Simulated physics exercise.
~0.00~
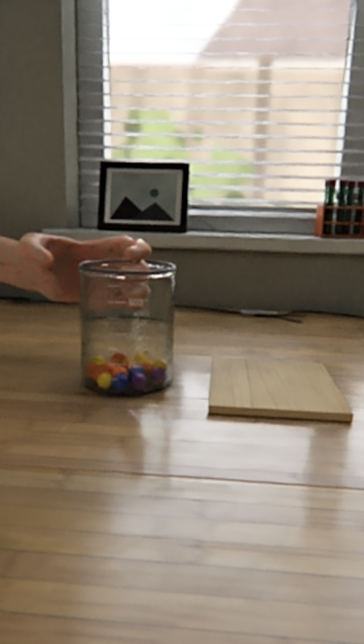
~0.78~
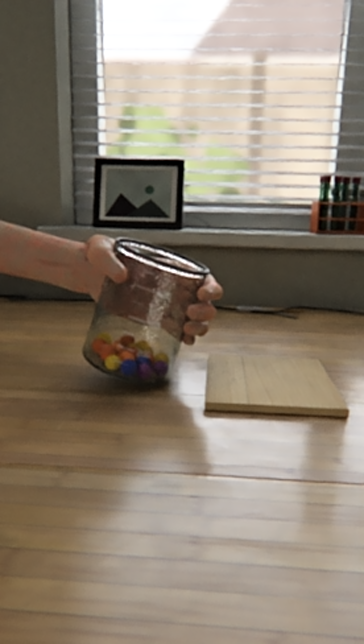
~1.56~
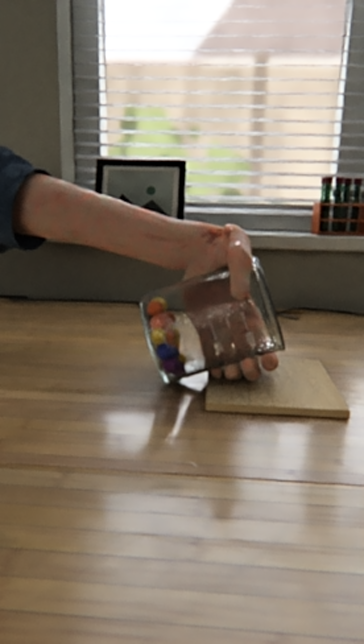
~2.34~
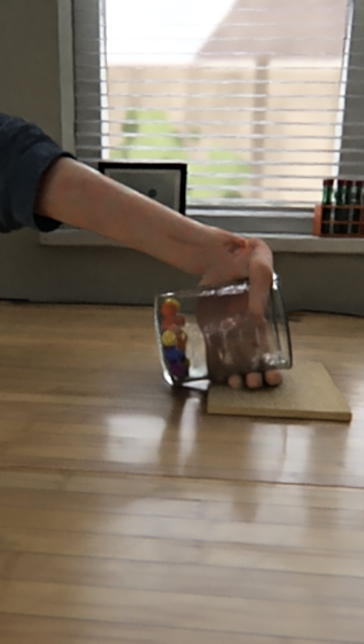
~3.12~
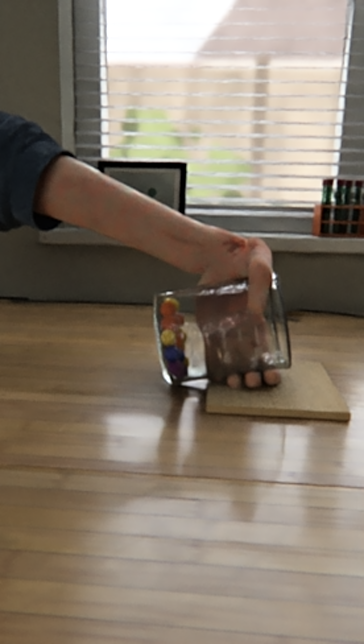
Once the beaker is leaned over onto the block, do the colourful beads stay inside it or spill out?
The beads stay inside the beaker, gathered against its base while the hand holds it on the edge of the block.
At first, a clear glass beaker with a small heap of colourful beads stands upright on a wooden table, to the left of a flat wooden block, while a hand reaches in from the left. The hand grips the beaker and tips it to the right, its base still low over the table. It keeps turning the beaker until it lies nearly on its side, and the beads gather against the base at the left. The hand then settles the beaker's side on the edge of the block. At the end, the hand holds it still there, with the beads all inside.
